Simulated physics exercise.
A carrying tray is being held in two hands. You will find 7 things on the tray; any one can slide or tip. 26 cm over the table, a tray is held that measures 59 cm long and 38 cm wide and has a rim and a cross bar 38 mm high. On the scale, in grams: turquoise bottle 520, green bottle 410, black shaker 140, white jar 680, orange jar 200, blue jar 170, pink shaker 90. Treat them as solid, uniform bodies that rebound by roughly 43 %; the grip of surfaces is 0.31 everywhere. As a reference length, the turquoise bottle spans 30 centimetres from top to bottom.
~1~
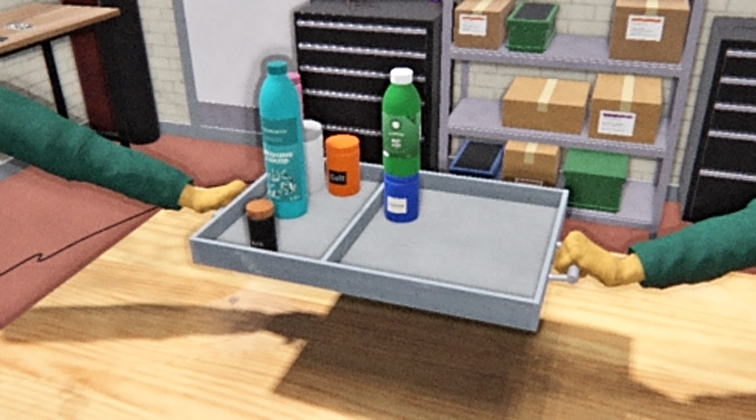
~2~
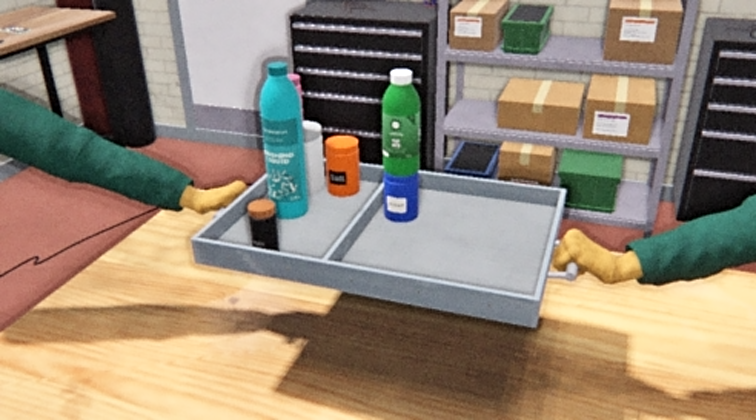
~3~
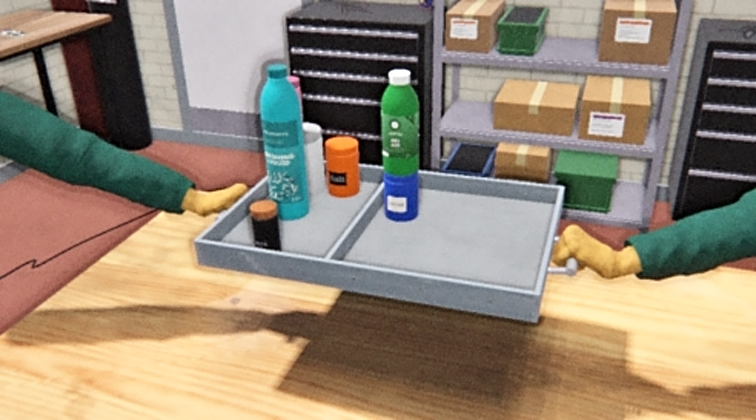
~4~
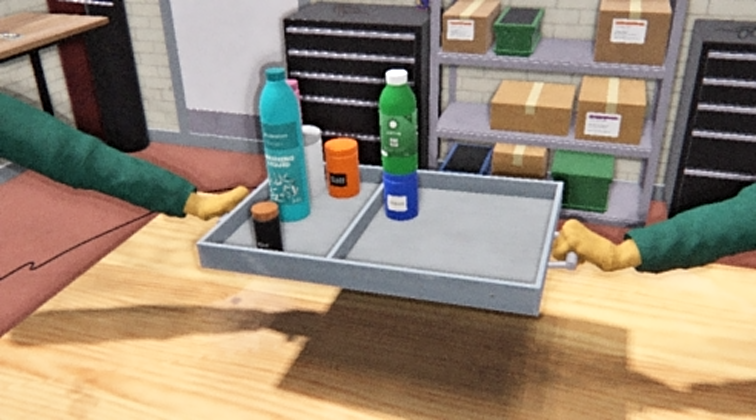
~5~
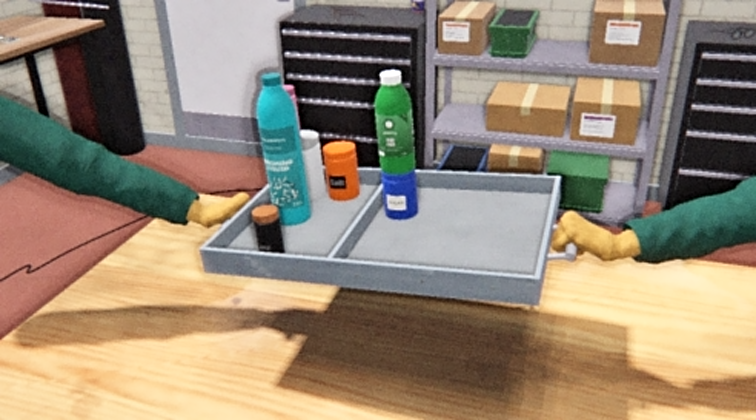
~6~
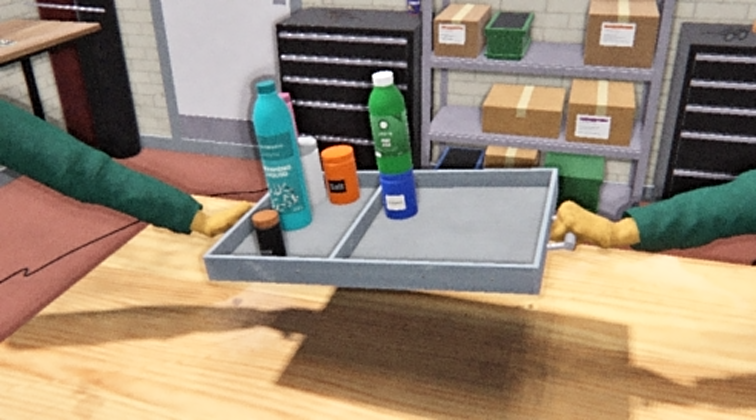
Two yellow-gloved hands on green-sleeved arms hold a grey tray above a wooden table in a workshop, seen from the front and slightly above, with drawers and shelves of boxes behind. Turquoise, black, white, pink and orange containers stand left of the crossbar, a green bottle and blue jar just right. The tray tilts slightly, left edge down, and the taller bottles lean left as the view shifts slightly.
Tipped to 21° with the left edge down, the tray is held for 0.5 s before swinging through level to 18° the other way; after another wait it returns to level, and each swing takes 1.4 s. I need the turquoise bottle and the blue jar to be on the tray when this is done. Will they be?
Outcome: Most likely the turquoise bottle is dumped, most likely the blue jar is not dumped.
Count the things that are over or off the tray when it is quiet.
Total: 3.
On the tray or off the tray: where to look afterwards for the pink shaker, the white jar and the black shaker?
Once it all settles, the pink shaker leaves its surface, the white jar stays on its surface and the black shaker stays on its surface.
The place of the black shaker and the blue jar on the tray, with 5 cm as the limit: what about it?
First the black shaker: It stays in position; then the blue jar: It departs its position.
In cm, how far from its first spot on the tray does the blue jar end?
Roughly 26 cm.
Then, 0.80 s past the last view, tilt 21°, left edge down; turquoise bottle now off the tray; blue jar tipped 36° against what carries it near (381, 189); green bottle tipped 29° against what carries it.
Then, 1.50 s past the last view, tilt 20°, left edge down; green bottle and pink shaker now off the tray; blue jar tipped 33° against what carries it near (383, 189); black shaker shifted 9 cm.
Then, 2.20 s past the last view, tilt 7°, right edge down; blue jar tipped 21° against what carries it near (400, 186); black shaker shifted 10 cm; orange jar shifted 3 cm.
Then, 3.50 s past the last view, tilt 17°, right edge down; blue jar shifted 26 cm near (531, 241); white jar shifted 6 cm; orange jar shifted 6 cm.
Finally, off the tray, turquoise bottle, green bottle and pink shaker; not toppled but over 5 cm from the start, white jar, orange jar and blue jar; black shaker still in place (within 5 cm). Final places as that camera would see them, turquoise bottle near (114, 378), blue jar near (532, 206).
